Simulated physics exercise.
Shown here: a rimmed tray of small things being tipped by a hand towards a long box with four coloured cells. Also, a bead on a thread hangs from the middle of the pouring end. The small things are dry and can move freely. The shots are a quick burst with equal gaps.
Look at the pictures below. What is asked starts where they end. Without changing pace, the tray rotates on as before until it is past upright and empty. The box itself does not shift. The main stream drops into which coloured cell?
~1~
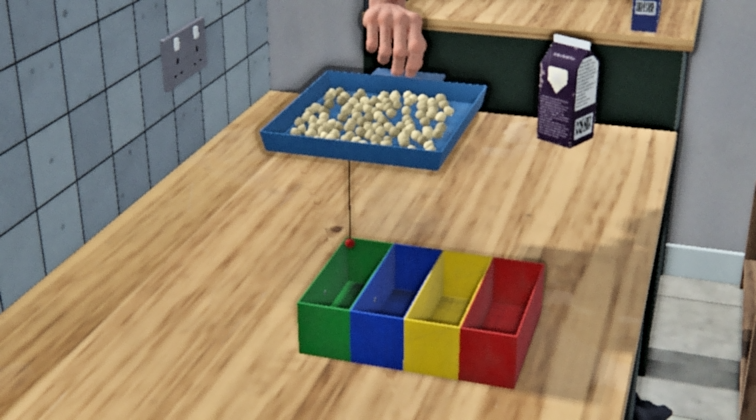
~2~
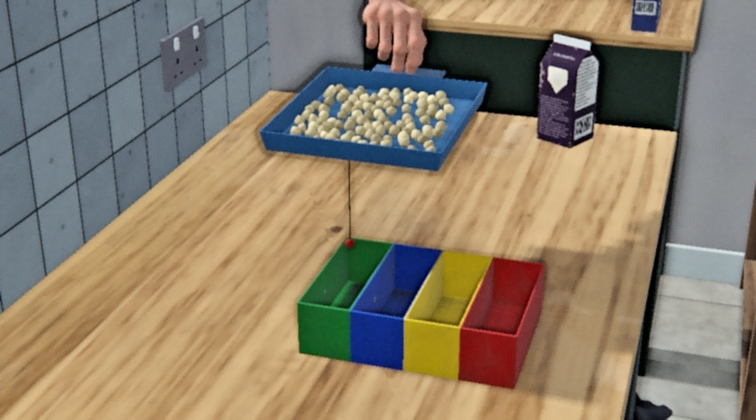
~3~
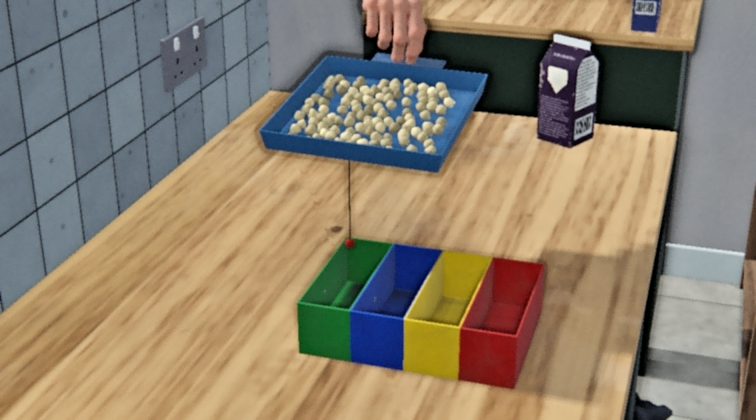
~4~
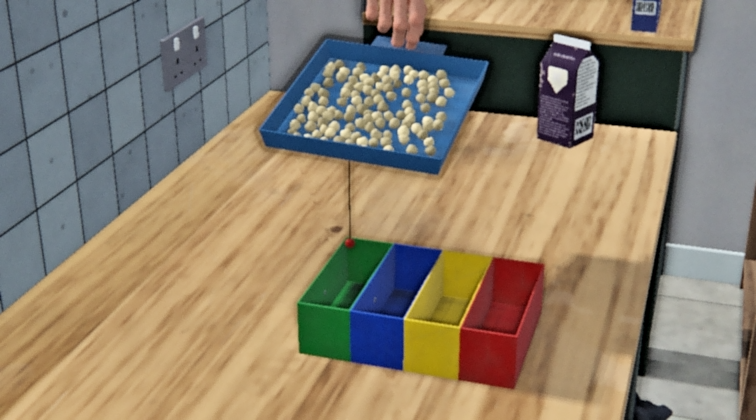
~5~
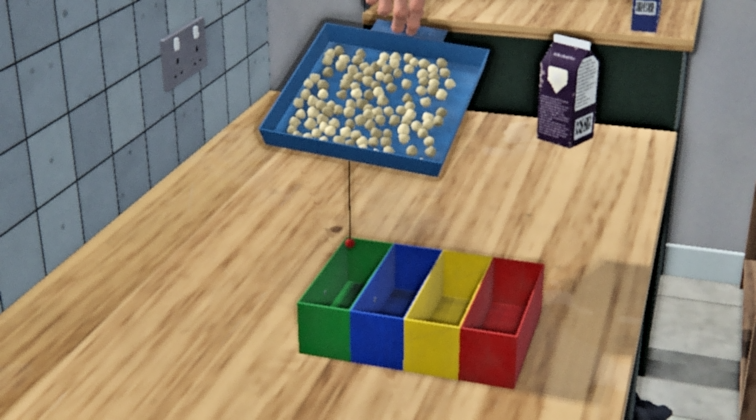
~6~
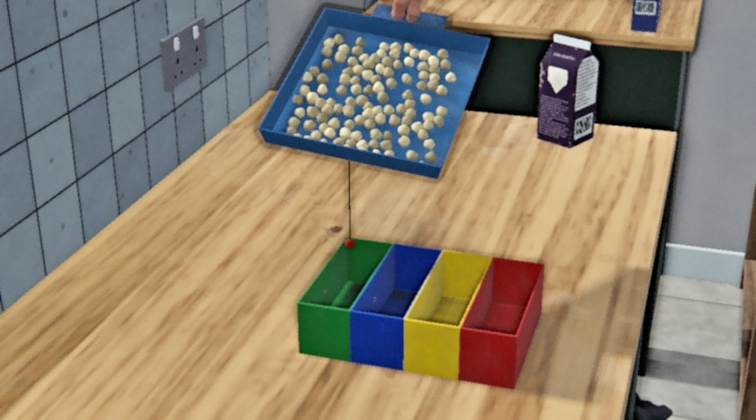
It drops into the blue cell.
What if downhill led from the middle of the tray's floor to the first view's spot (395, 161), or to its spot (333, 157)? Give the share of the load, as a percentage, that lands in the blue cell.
50 % and 10 %.
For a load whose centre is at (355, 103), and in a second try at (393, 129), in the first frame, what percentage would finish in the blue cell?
First case: Some 40 %; second case: Some 40 %.
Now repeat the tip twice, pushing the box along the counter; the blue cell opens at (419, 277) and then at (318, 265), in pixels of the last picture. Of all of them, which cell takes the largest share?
In order: That blue cell, red.
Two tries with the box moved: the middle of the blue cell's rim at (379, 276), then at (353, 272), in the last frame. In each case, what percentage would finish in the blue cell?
Trial 1: 30 percent; trial 2: 20 percent.
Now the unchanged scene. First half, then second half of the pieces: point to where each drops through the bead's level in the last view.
Around (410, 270), followed by around (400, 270).
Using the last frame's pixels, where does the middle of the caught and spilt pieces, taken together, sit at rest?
The centre comes to rest near (397, 329).
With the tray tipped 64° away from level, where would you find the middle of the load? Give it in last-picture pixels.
Somewhere near pixel (378, 127).
Just after the last frame, tray tipped steeply; every one on the tray.
A moment on, tray tipped past a quarter turn; roughly half on the tray; about a tenth in the blue cell; about a tenth in the yellow cell; just a few in the green cell; roughly a quarter falling or outside the box.
Further on, tray tipped past a quarter turn; roughly half in the blue cell; roughly a quarter in the yellow cell; roughly a quarter in the green cell; about a tenth falling or outside the box.
When it is over, tray tipped past a quarter turn; roughly half in the blue cell; roughly a quarter in the yellow cell; roughly a quarter in the green cell; not one in the red cell; about a tenth outside the box.
